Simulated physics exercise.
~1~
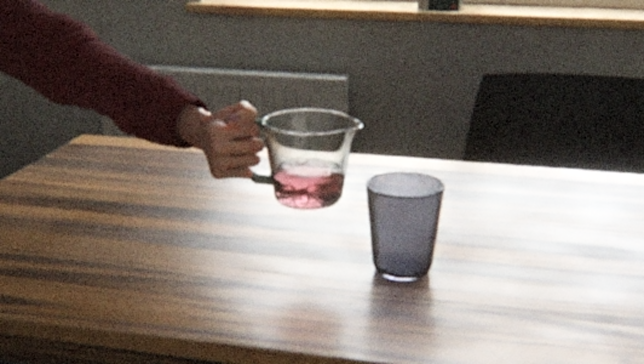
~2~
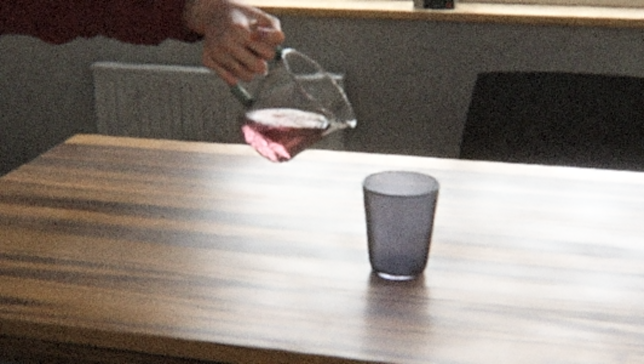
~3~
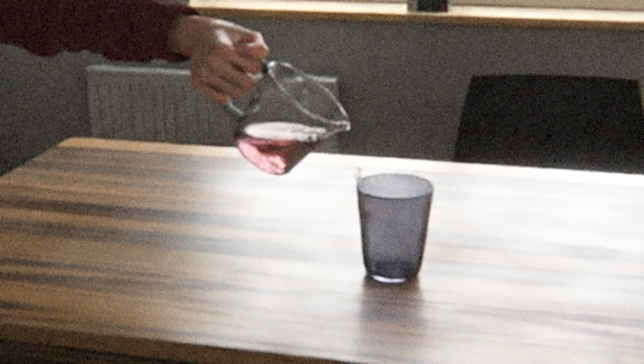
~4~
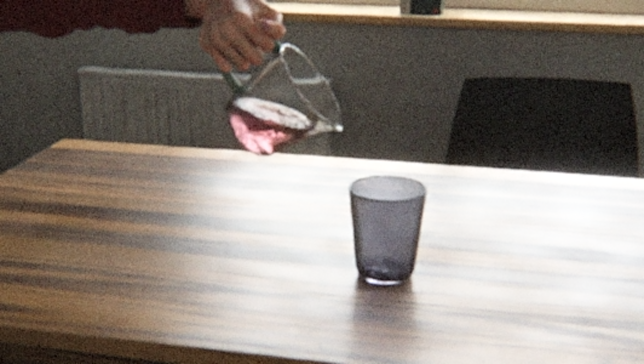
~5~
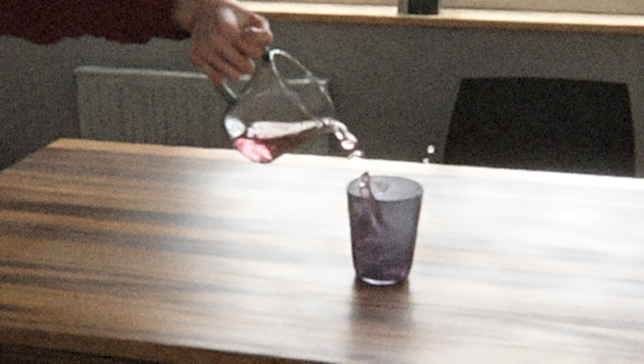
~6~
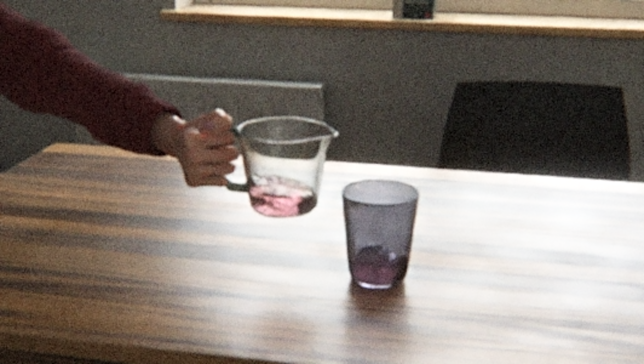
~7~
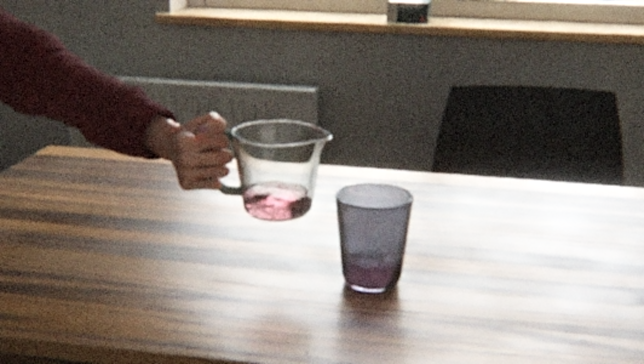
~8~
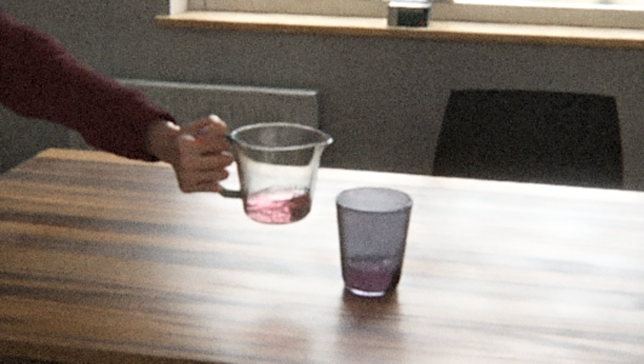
At a wooden table, a hand tips a glass jug twice, leaving some pink liquid in a tumbler.
